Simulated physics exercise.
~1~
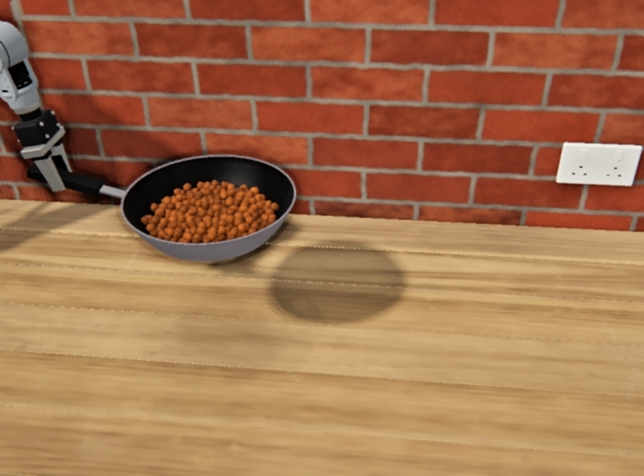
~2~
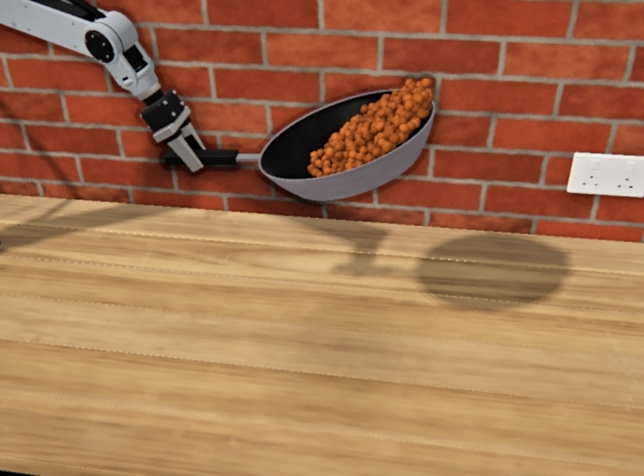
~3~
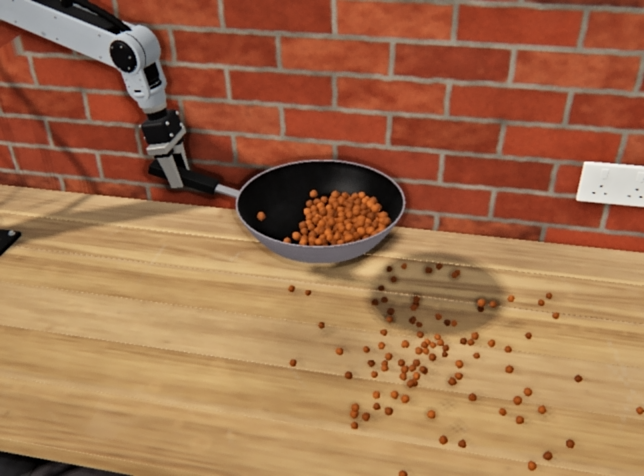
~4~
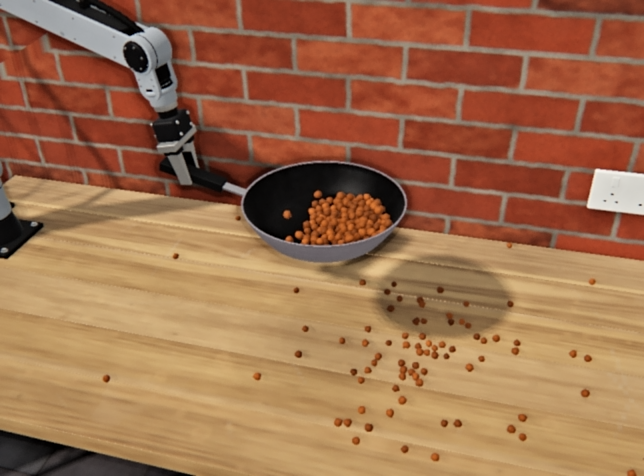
A robot arm lifted a frying pan of small round orange-brown nuts off a wooden counter, tilting it as it moved right, then lowered and levelled it as many spilled across the wood, leaving a good heap still in the pan.
